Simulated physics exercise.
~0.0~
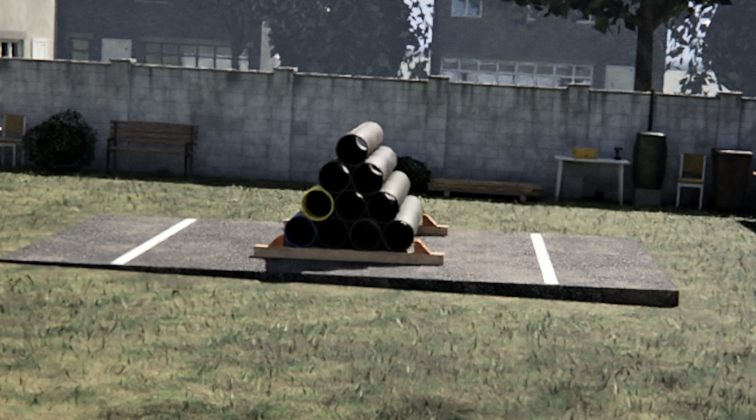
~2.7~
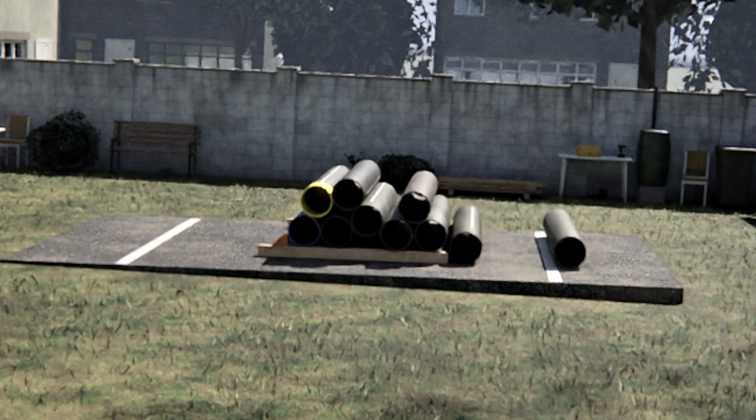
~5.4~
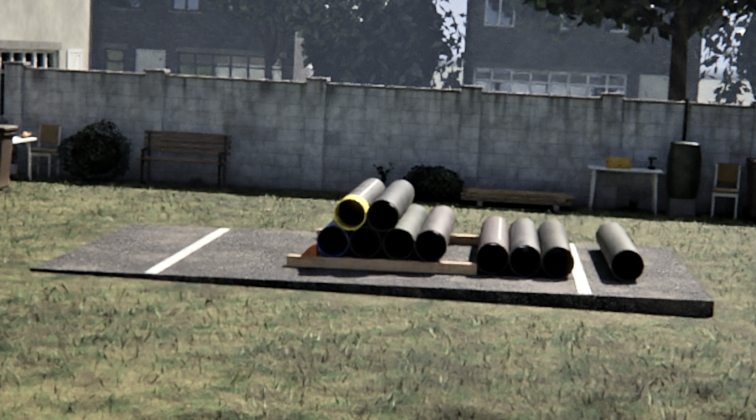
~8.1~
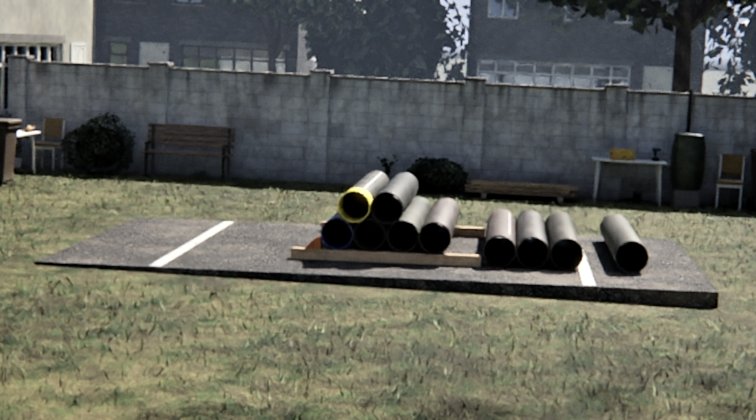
A pyramid of dark pipes, seen end-on from across a lawn, rests on wooden bearers on a grey pad between two white lines, with a wall, benches and houses behind. A yellow-rimmed pipe sits on the left slope above a blue-rimmed one at the bottom left corner. The stack gives way on its right, and pipes spill down that side, one reaching the right-hand line. The view shifts slightly left as that pipe ends up beyond the line and three others settle side by side short of it. Blue stays on the bearers, with yellow still perched above, both inside the lines.
